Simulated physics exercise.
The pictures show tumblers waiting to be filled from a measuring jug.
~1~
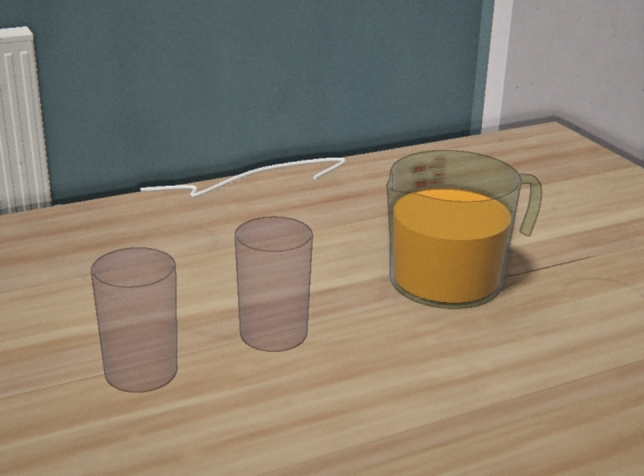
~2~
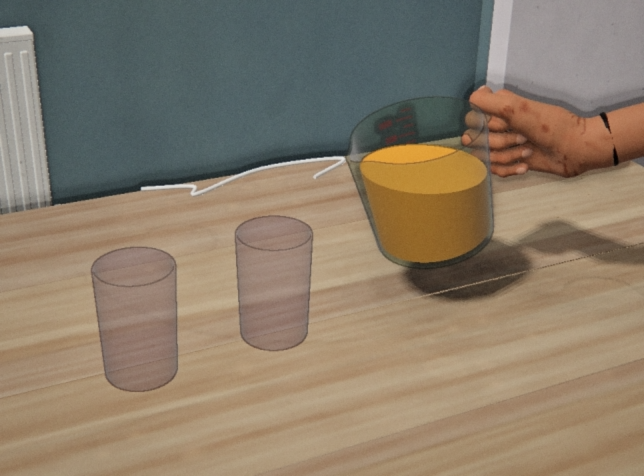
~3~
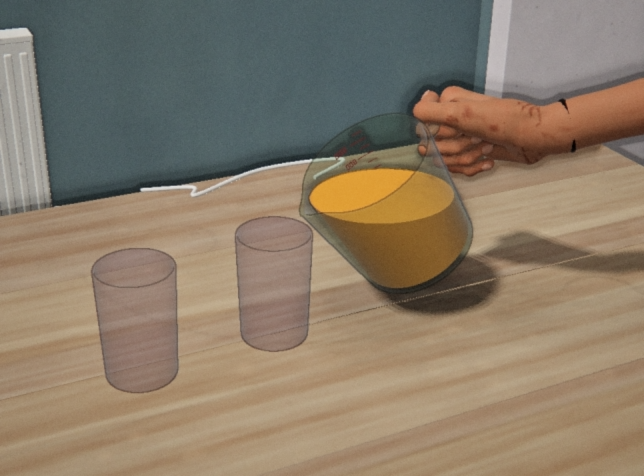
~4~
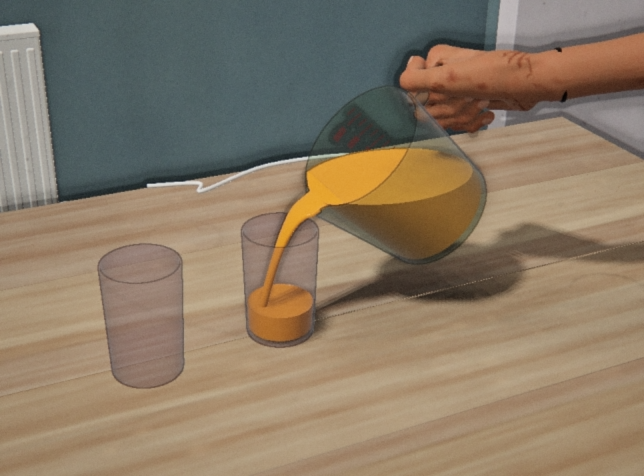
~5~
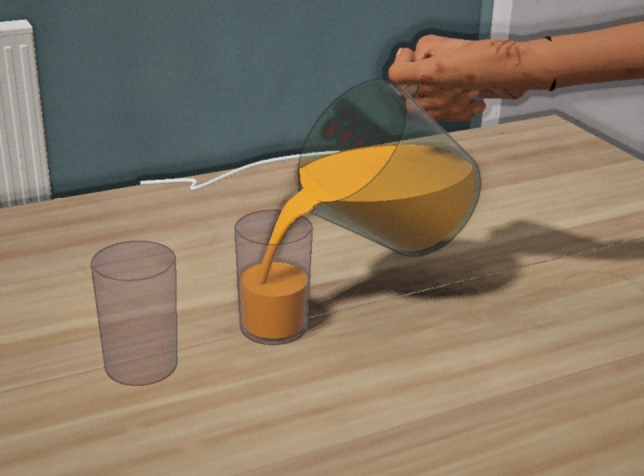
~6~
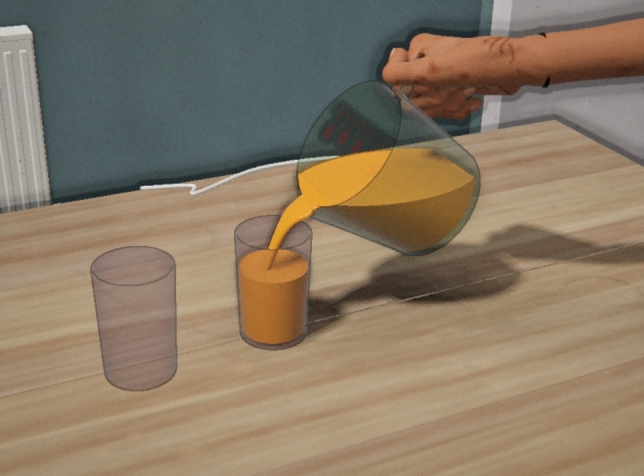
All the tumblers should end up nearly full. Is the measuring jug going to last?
What the measuring jug holds is enough.
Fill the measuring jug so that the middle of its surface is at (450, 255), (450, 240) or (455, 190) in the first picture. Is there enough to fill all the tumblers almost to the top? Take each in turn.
As listed: Short, too little, goes round.
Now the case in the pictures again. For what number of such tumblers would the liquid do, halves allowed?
Some 2.5 of them.
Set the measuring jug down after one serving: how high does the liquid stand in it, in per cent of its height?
Some 40 per cent.
Shortly, the first is about three quarters full.
Then, the first is done and the measuring jug has about two thirds of its load.
At the finish, both are full and about a quarter of the orange juice is over.
